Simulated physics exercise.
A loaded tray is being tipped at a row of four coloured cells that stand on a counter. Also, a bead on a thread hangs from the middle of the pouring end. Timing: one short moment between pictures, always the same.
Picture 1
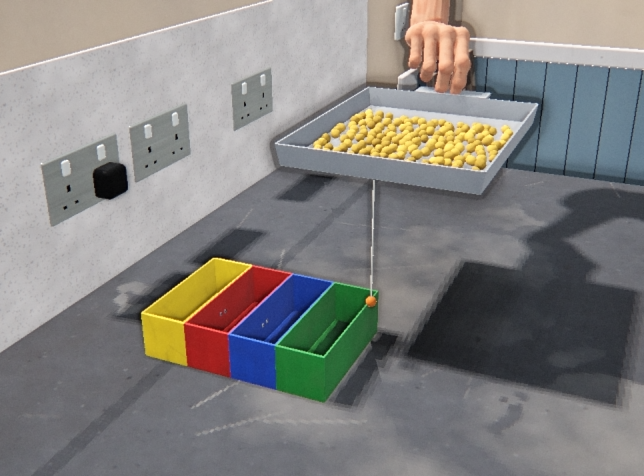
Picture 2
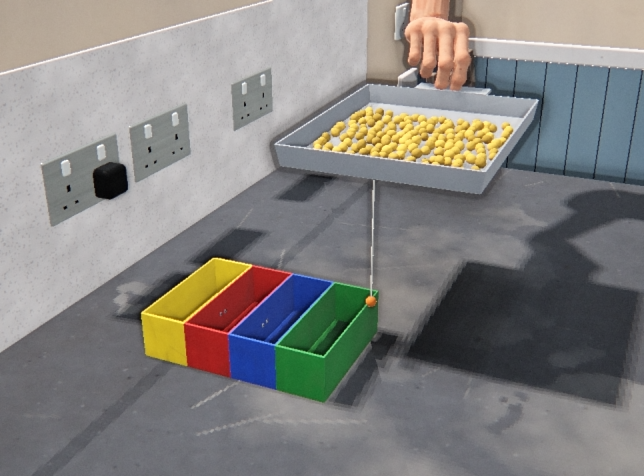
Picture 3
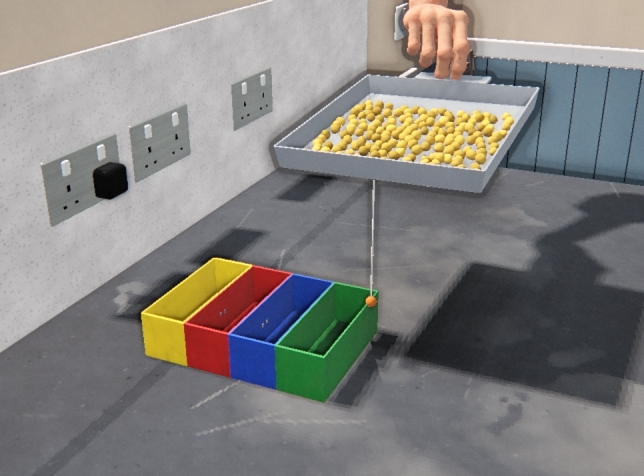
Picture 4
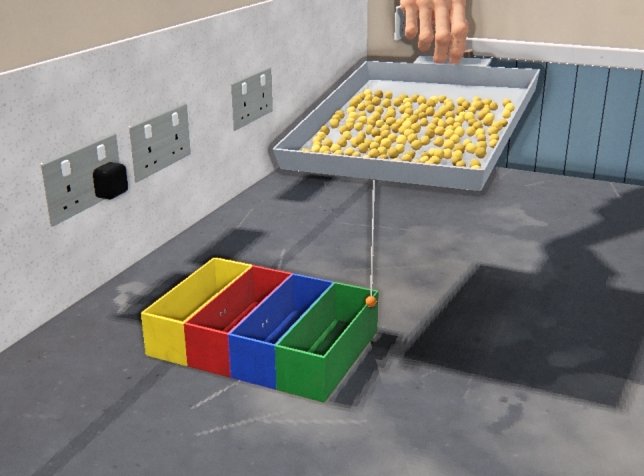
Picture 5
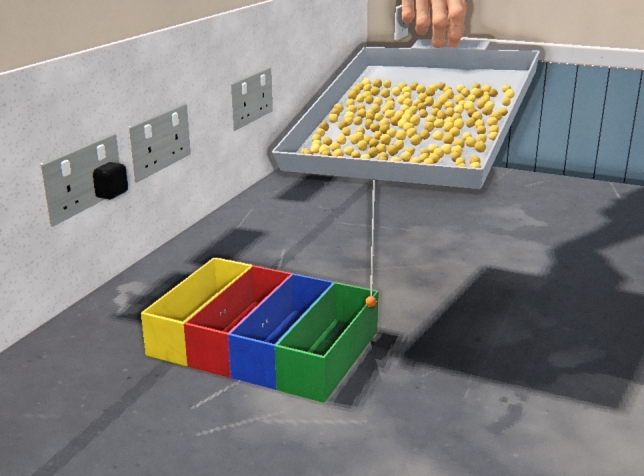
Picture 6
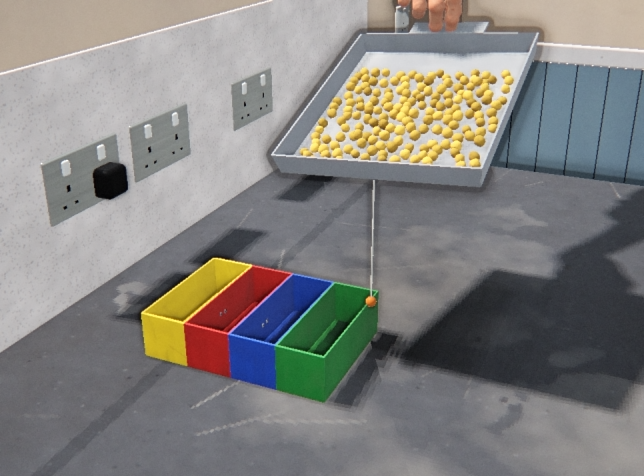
A hand raises the back of a tray of yellow balls above four coloured cells.
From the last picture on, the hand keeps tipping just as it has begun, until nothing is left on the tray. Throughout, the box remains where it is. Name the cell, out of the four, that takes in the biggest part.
Blue.
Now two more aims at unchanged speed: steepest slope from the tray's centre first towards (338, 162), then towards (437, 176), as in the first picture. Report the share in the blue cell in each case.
50 % and 0 %, roughly.
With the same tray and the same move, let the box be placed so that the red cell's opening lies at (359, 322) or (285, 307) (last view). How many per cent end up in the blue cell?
Around 10 % followed by around 20 %.
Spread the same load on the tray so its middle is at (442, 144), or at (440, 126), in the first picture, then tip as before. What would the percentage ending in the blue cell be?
Roughly 20 % and then 40 %.
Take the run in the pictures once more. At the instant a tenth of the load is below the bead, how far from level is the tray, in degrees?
Roughly 115 degrees of tilt.
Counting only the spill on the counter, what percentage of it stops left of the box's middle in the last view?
Estimate: About 20 per cent.
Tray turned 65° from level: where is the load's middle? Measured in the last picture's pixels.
The middle of the load sits near (361, 125).
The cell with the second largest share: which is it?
The one in second place is that green cell.
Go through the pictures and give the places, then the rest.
The first frame shows corners of the pouring end (280, 143) and (482, 170), level; middle of the load (408, 140), puffed corn balls; bead on its thread (371, 302); yellow cell (164, 335); red cell (207, 346); blue cell (253, 357); green cell (300, 369).
The second frame shows corners of the pouring end (280, 143) and (482, 170), level; middle of the load (408, 139).
The third frame shows corners of the pouring end (279, 145) and (481, 169), tipped barely, lowest at the left corner; middle of the load (408, 134).
The fourth frame shows corners of the pouring end (278, 148) and (480, 168), tipped a little, lowest at the left corner; middle of the load (407, 126).
The fifth frame shows corners of the pouring end (277, 150) and (479, 167), tipped a little, lowest at the left corner; middle of the load (406, 119).
The sixth frame shows corners of the pouring end (276, 153) and (478, 166), tipped clearly, lowest at the left corner; middle of the load (405, 112); yellow cell (164, 335); red cell (207, 346); blue cell (253, 357); green cell (300, 369).
Just after the last frame, tray tipped steeply; every one on the tray.
A moment on, tray tipped past a quarter turn; almost all on the tray; just a few in the red cell; just a few falling or outside the box.
Further on, tray tipped past a quarter turn; roughly a third in the blue cell; roughly a quarter in the green cell; about a tenth in the red cell; just a few in the yellow cell; roughly a third falling or outside the box.
When it is over, tray tipped past a quarter turn; roughly a third in the blue cell; roughly a quarter in the green cell; about a tenth in the red cell; just a few in the yellow cell; roughly a third outside the box.
